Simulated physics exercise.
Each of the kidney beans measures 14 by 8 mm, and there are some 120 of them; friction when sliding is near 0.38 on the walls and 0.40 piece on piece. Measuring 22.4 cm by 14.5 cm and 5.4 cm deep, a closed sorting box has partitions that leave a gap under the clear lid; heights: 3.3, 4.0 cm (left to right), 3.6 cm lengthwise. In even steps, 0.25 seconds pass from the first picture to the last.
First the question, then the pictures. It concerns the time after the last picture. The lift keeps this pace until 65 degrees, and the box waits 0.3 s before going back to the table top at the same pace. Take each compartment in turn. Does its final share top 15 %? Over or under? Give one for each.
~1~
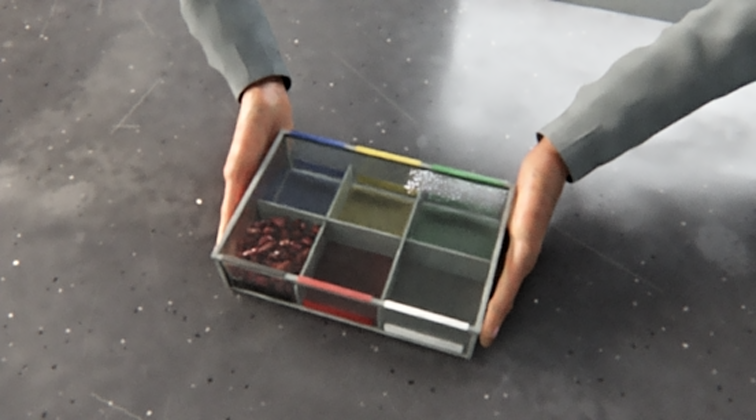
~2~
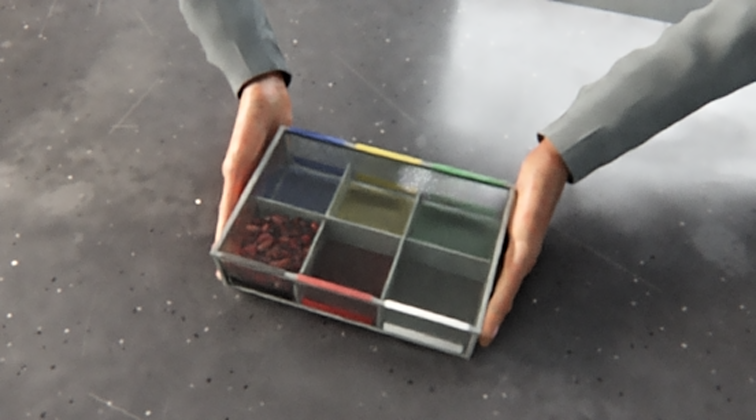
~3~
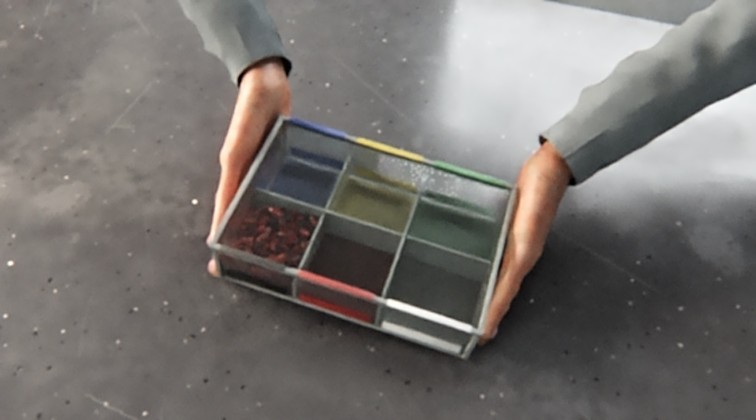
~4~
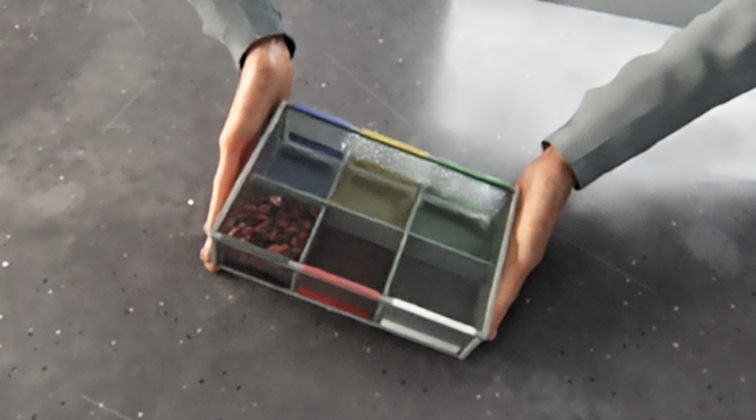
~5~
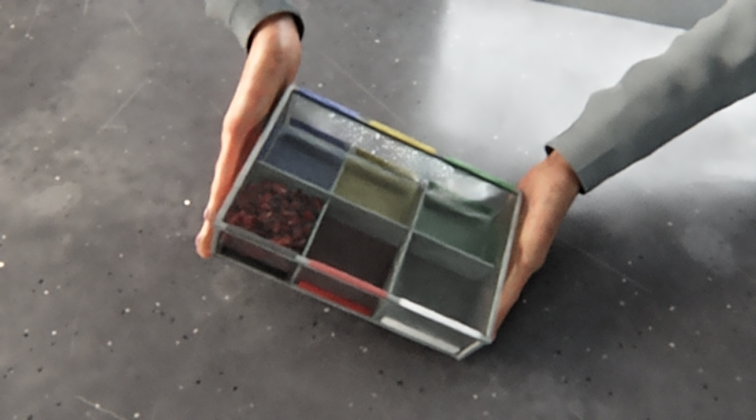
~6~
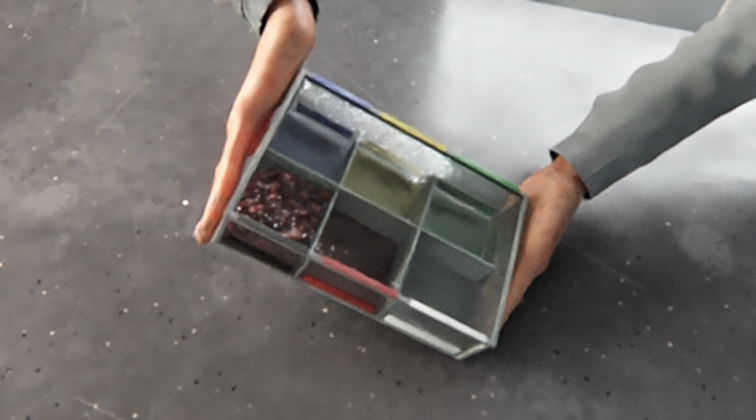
Red over; blue under; green under; yellow under; white under; black over.
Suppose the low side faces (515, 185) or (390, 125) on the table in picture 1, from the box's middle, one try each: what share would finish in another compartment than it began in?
Estimate: Some 30 % and some 15 % respectively.
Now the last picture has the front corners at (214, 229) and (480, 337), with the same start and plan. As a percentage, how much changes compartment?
My guess is close to 20 per cent.
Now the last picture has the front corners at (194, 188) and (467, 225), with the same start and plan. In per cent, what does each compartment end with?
Red 0; blue 20; green 0; yellow 0; white 0; black 80.
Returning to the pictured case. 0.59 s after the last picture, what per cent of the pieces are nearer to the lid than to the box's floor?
Roughly 20 percent of the pieces.
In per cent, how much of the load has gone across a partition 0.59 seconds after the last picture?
Estimate: Some 30 %.
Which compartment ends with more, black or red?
That would be the black compartment.
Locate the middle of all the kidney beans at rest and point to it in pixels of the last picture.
Somewhere around (292, 269) in the final frame.
Then, 0.59 s after the last picture, tilt 65 degrees; red 30 %, black 70 %.
Then, 0.99 s after the last picture, tilt 34 degrees; red 30 %, white 5 %, black 65 %.
Then, 1.47 s after the last picture, tilt 0 degrees; red 30 %, white 5 %, black 65 %.
In the end, red 30 %, blue 0 %, green 0 %, yellow 0 %, white 5 %, black 65 %.
